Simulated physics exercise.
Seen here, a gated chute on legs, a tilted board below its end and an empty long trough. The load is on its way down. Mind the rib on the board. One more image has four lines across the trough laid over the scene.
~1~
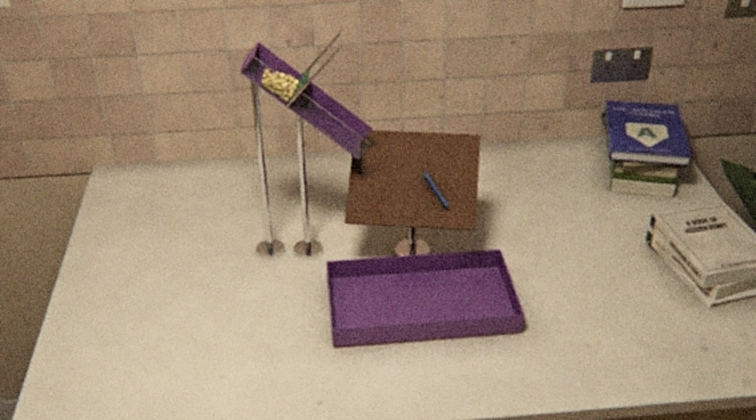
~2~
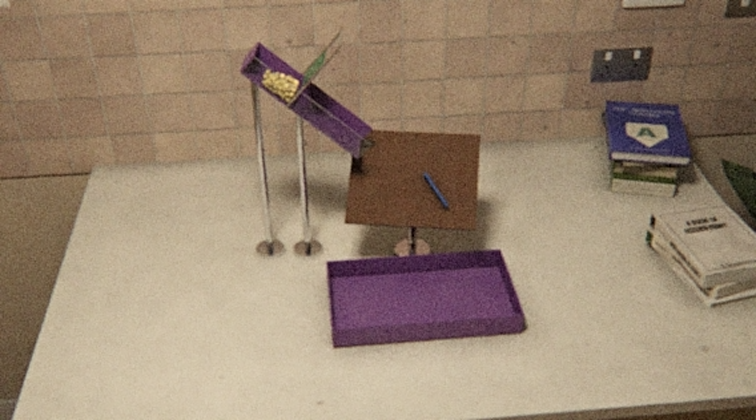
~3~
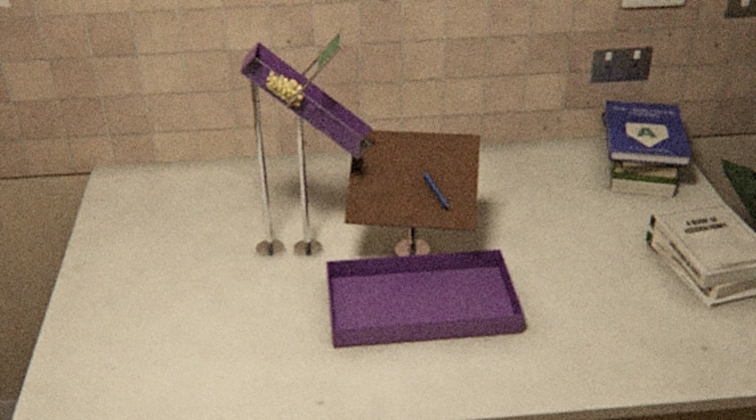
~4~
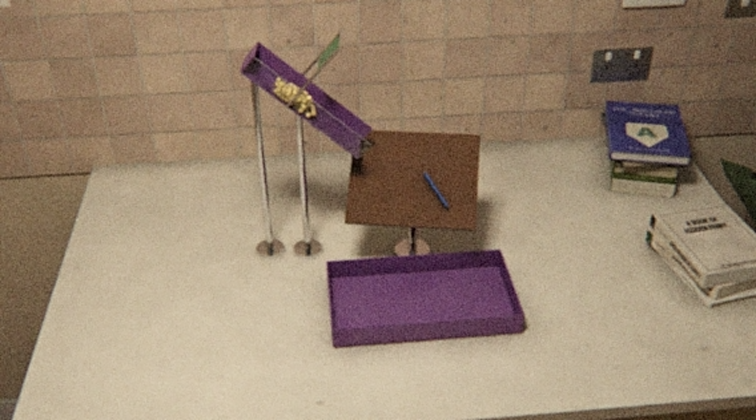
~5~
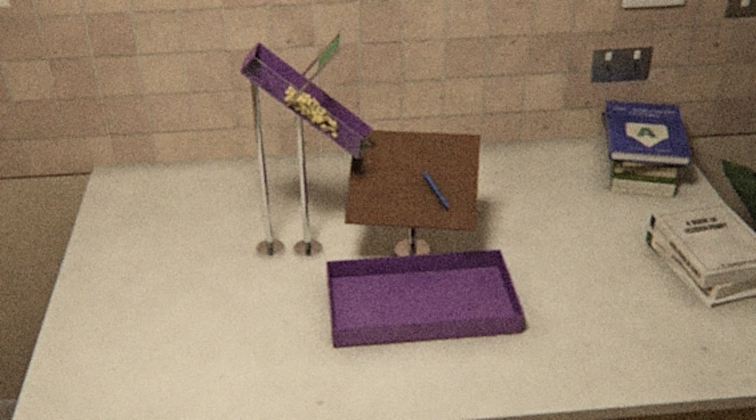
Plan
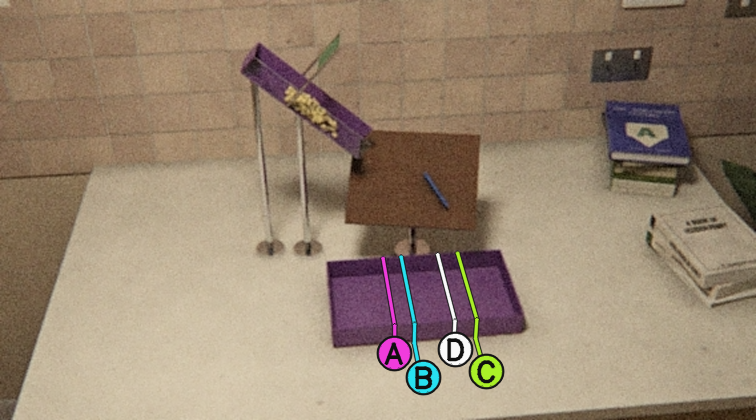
A purple chute on thin metal legs slants down to the right above a pale countertop, seen from slightly above against a beige tiled wall. Beside it are a tilted brown board with a small blue bar, an empty purple tray in front, and stacked books at right. A green-tinged gate swings upward, and the pale yellow beans slide partway down the chute, spreading out, while the camera stays still.
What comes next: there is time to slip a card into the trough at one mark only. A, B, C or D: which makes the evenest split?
The best line is D.
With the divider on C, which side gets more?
Left.
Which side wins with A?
More lands on the right.
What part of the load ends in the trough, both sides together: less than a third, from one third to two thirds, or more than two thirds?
It is more than two thirds.
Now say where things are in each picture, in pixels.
In the first frame, load behind the gate (281, 83), soya beans; lip of the chute (359, 150), sloping fairly steeply.
In the second frame, middle of the board (413, 178), tilted fairly steeply; middle of its low edge (410, 226); of its high edge (417, 132).
In the third frame, front corners of the trough (333, 329) and (524, 315), empty; front of the load (299, 102).
In the fourth frame, middle of the load (297, 96); its front (314, 111), roughly a third of the way to the lip; rib from (425, 173) to (447, 206).
In the fifth frame, middle of the load (307, 109); its front (335, 127), roughly two thirds of the way to the lip.
On the marked copy, line A crosses the front rim at (394, 324); line B crosses the front rim at (414, 323); line C crosses the front rim at (476, 318); line D crosses the front rim at (454, 320).
With A, of what is caught, about a tenth on the left of the divider, almost all on the right.
With B, of what is caught, about a tenth on the left of the divider, the larger part on the right.
With C, of what is caught, the larger part on the left of the divider, roughly a quarter on the right.
With D, of what is caught, roughly a third on the left of the divider, roughly two thirds on the right.
